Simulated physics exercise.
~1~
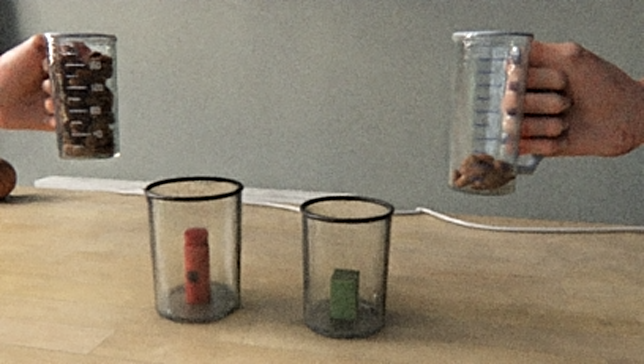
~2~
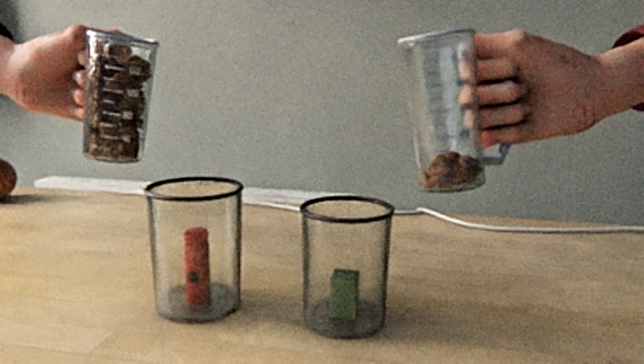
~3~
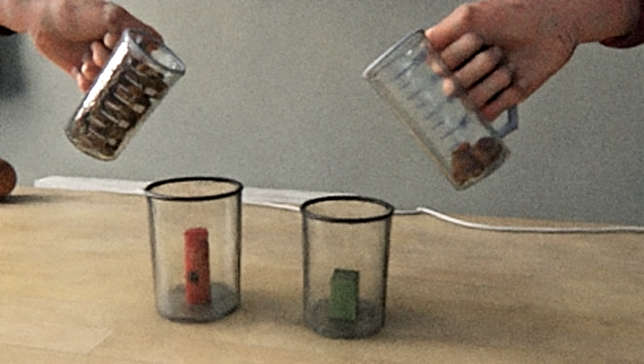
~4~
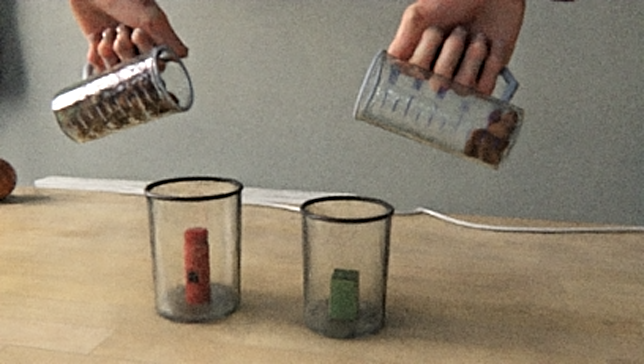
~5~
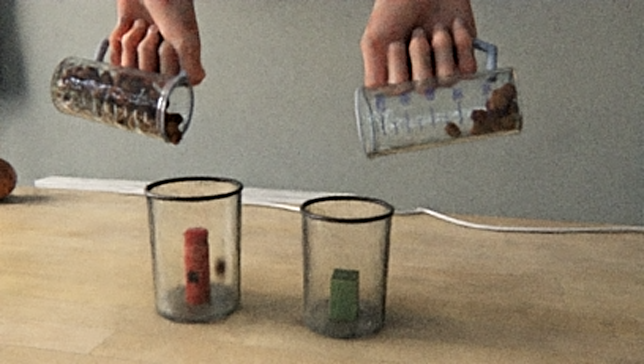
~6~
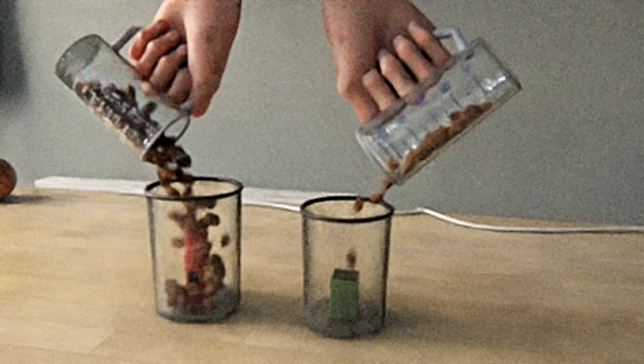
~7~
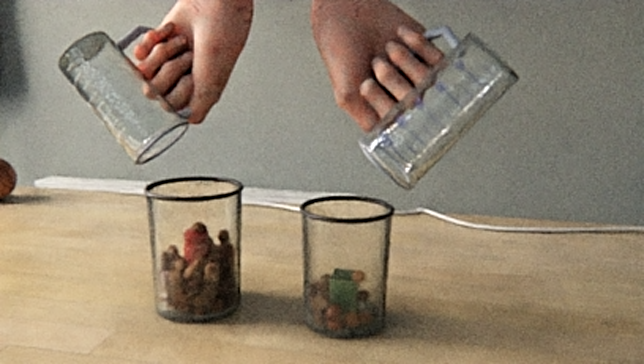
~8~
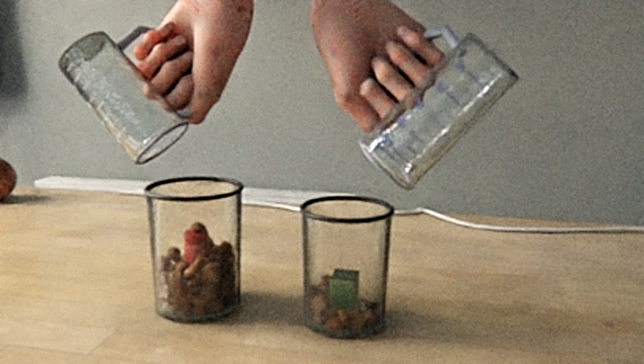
Two hands tip cups of brown pieces into glasses, leaving the red and green objects showing.
